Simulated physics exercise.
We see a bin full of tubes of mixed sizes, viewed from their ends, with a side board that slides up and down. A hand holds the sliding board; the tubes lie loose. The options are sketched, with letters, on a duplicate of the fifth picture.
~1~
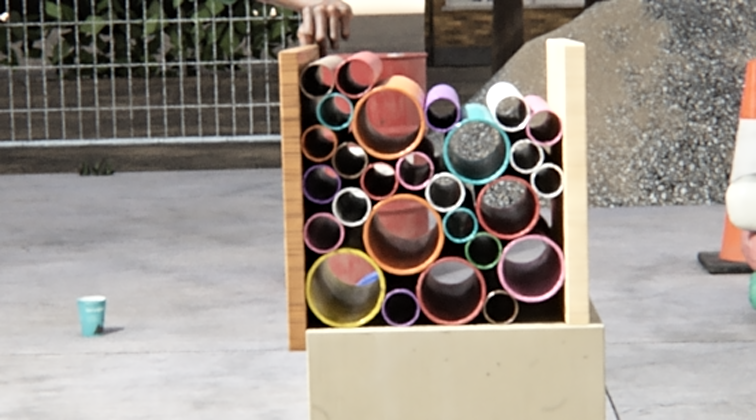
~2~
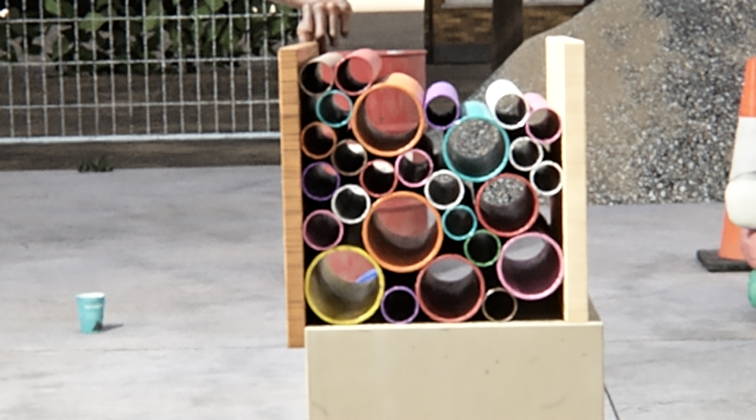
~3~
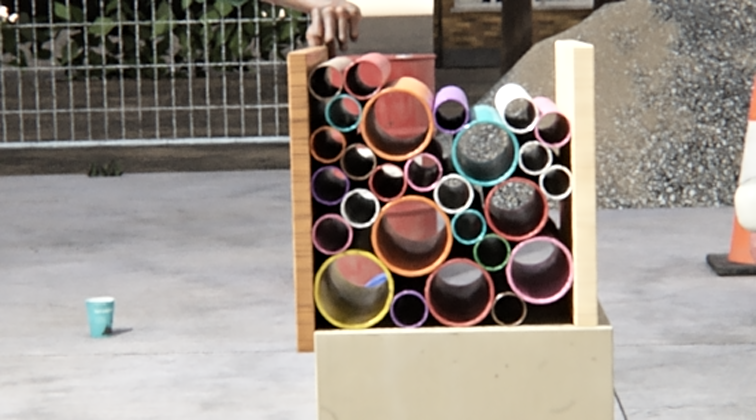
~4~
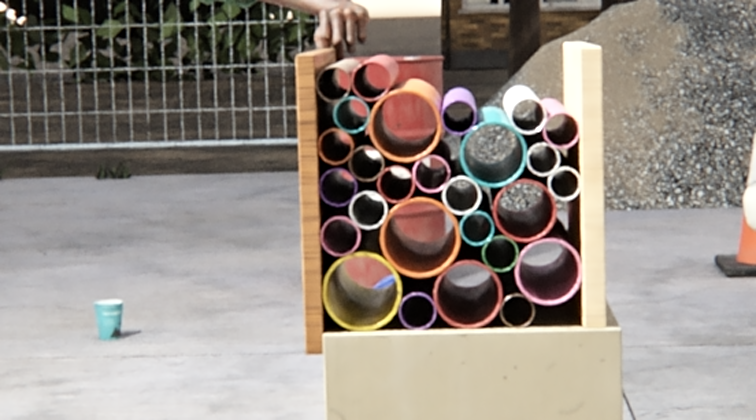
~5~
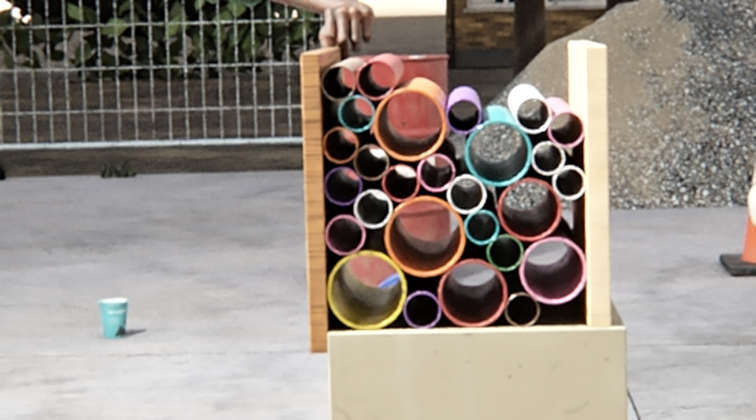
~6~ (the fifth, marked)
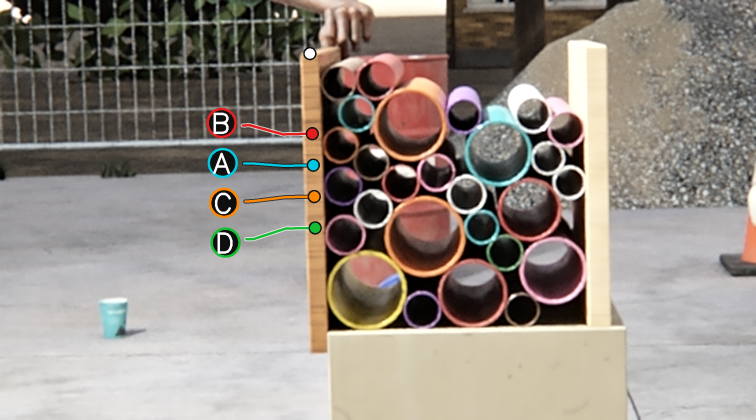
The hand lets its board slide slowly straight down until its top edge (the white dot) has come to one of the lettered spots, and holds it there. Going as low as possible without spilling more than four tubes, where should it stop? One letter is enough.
Mark C is as low as it can go.
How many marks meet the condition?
The number is three.
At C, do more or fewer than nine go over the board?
At C, fewer than nine.
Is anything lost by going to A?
Yes, at A.
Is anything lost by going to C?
Yes.
On the marked copy, A at (314, 166); B at (313, 133); C at (314, 196); D at (315, 228); the white dot at (310, 54).
Following C. Soon after the start, top of the board (321, 117).
Later, top of the board (324, 190).
In the end, top of the board (324, 195), four out over the board.
As for the rest, A one out over the board; B none out over the board; D more than four out over the board.
